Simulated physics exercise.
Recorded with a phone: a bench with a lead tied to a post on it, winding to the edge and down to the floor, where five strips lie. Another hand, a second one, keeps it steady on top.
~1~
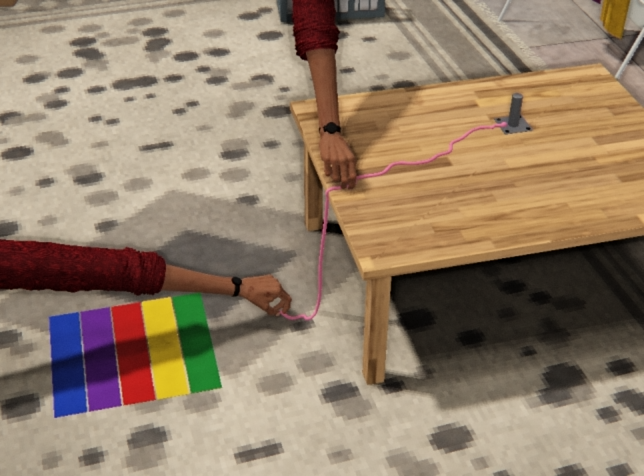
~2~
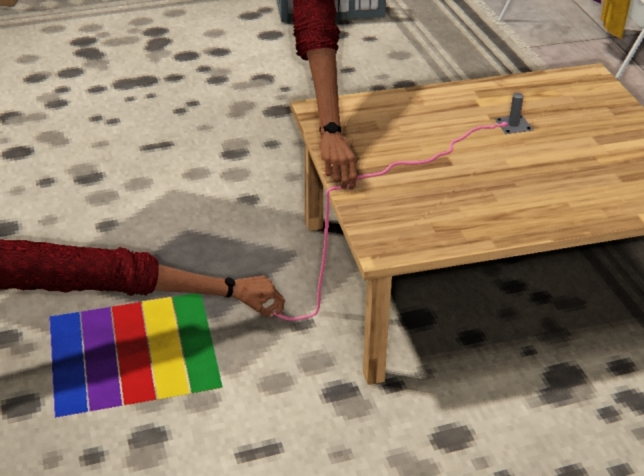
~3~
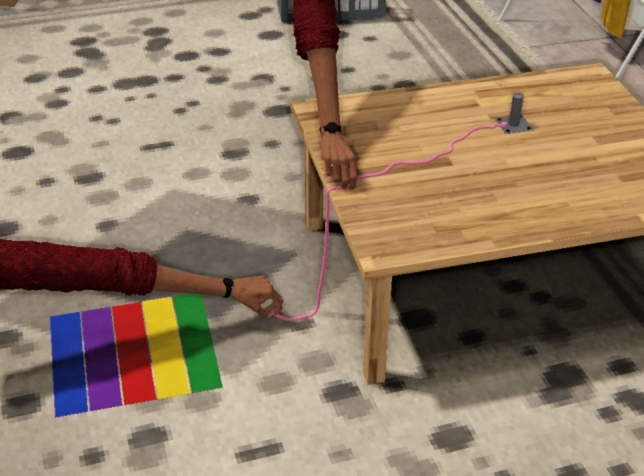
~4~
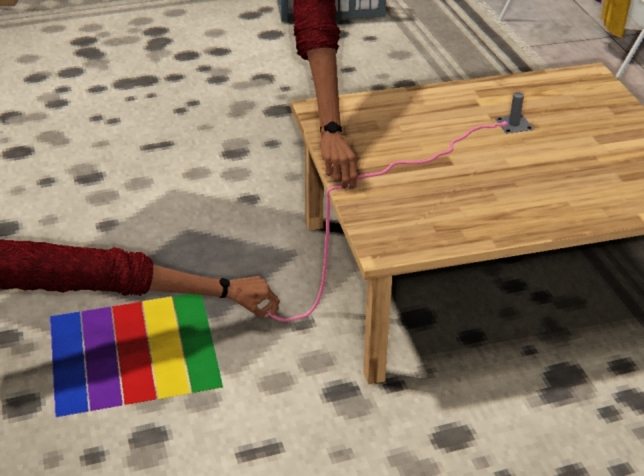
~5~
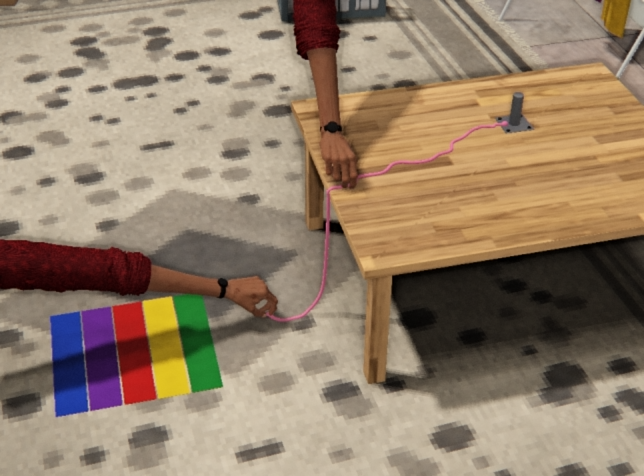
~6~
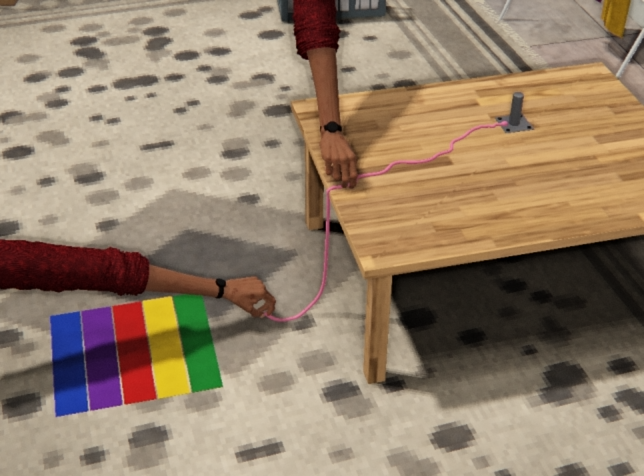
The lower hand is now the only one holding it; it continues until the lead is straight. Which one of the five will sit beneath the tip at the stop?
The yellow strip will.
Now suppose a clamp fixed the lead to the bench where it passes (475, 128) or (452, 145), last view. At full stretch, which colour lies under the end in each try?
Yellow; yellow.
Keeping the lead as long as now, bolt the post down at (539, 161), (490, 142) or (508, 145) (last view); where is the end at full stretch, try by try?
Try by try, about (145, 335), (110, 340) and (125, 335).
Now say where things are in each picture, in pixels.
In the first picture, end (281, 312); green (203, 372); yellow (170, 378); red (137, 384); purple (103, 390); blue (70, 396).
In the second picture, end (274, 313); lead through (477, 129) (441, 154) (384, 172) (329, 192) (325, 250) (319, 300).
In the third picture, end (272, 313).
In the fourth picture, end (269, 313); lead through (478, 128) (442, 154) (385, 172) (330, 192) (326, 250) (318, 300).
In the fifth picture, end (267, 313).
In the sixth picture, end (265, 314); lead through (478, 128) (441, 154) (385, 171) (330, 192) (327, 249) (316, 300).
Soon after, end near (216, 322); short of the strips.
After that, end near (181, 328); over green.
At the stop, end near (160, 331); over yellow. The yellow one.
